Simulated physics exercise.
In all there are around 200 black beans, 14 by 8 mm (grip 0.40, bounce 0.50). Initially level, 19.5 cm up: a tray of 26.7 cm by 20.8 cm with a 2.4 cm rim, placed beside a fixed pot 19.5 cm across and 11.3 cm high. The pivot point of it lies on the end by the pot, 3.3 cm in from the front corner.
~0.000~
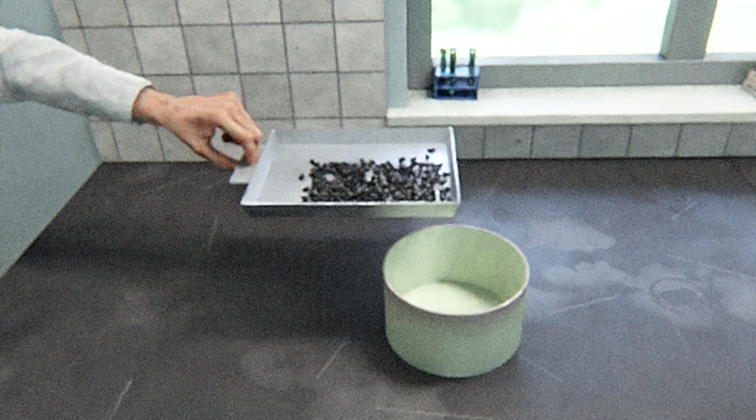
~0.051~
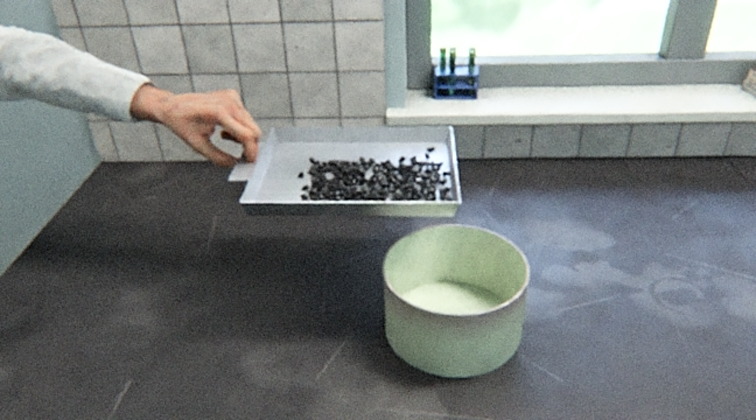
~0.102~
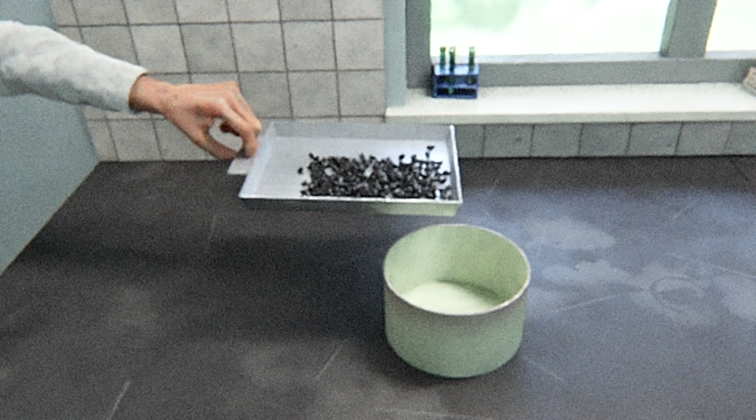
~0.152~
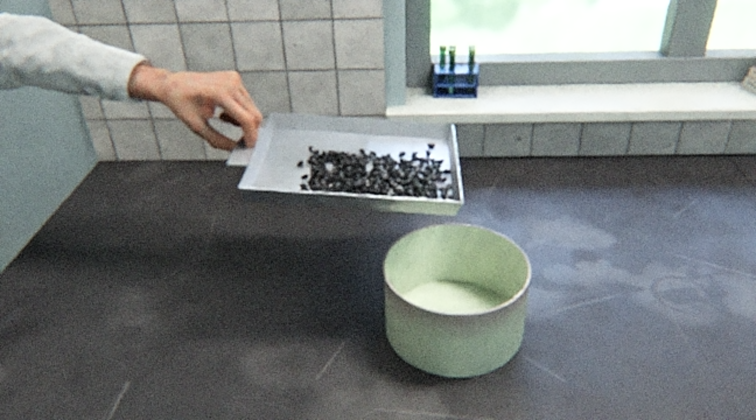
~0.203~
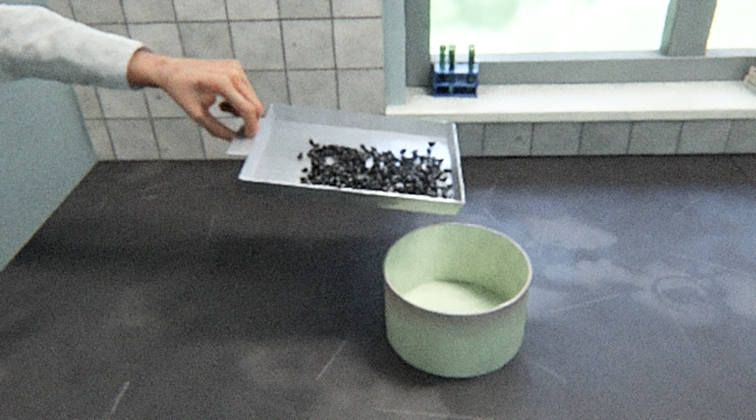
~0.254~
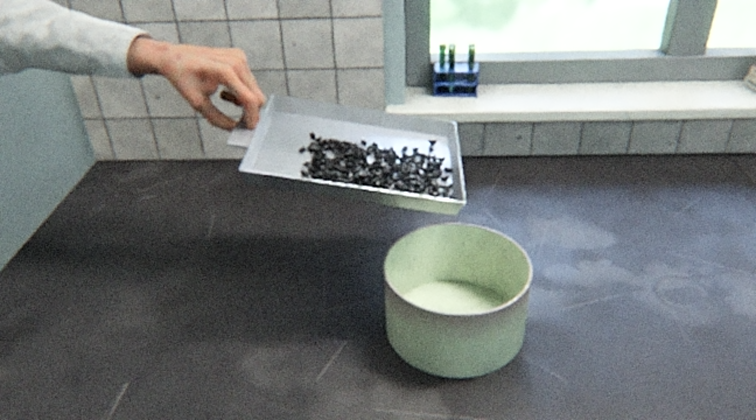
A hand in a pale sleeve reaches in from the left, holding a shallow, light grey tray of black beans above a dark, scuffed countertop, seen from slightly above. A pale green round pot sits below the tray's right end, with grey-white wall tiles, a window and a small blue rack behind. The hand raises the tray's left end, slanting it gently down rightward, while the camera stays still.
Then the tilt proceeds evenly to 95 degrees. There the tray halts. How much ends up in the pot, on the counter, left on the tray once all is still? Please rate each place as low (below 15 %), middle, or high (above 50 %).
Pot: High, counter: Middle, tray: Low.
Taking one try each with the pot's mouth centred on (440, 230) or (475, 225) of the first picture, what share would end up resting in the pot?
Estimates: 70 % and 85 %, in that order.
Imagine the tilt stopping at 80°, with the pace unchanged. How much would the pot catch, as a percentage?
Roughly 55 %.
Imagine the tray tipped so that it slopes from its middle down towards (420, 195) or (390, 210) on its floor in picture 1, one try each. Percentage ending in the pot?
The share comes to roughly 100 in a hundred, then roughly 100 in a hundred.
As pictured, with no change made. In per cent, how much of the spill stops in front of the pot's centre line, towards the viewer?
I'd put it at around 0 per cent.
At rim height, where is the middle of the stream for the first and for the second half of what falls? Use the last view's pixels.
(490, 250) first, (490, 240) later, roughly.
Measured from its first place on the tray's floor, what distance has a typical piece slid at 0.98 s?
6 cm.
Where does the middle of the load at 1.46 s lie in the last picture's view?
I'd put it close to (465, 175).
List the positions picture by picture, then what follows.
In the first picture, tray tilt 0 degrees, front corners at (247, 201) and (454, 200); middle of the pieces at (373, 184); pot at (455, 265).
In the second picture, tray tilt 1 degrees, front corners at (246, 199) and (454, 200); middle of the pieces at (373, 183).
In the third picture, tray tilt 2 degrees, front corners at (246, 193) and (455, 199); middle of the pieces at (373, 180).
In the fourth picture, tray tilt 5 degrees, front corners at (245, 185) and (457, 199), lowest corner right front; middle of the pieces at (374, 177).
In the fifth picture, tray tilt 8 degrees, front corners at (246, 176) and (458, 199), lowest corner right front; middle of the pieces at (375, 173).
In the sixth picture, tray tilt 11 degrees, front corners at (246, 167) and (460, 199), lowest corner right front; middle of the pieces at (376, 169); pot at (457, 264). Its pace works out near 55 degrees a second.
After 0.98 s, tilt 50 degrees; the tray holds 100 %, the pot 0 %.
Then, at 1.46 s, tilt 76 degrees; the tray holds 85 %, the pot 5 %.
Then, at 2.01 s, tilt 95 degrees; the tray holds 0 %, the pot 65 %.
In the end, at 3.4 s, pot 70 %, counter 30 %, tray 0 %.
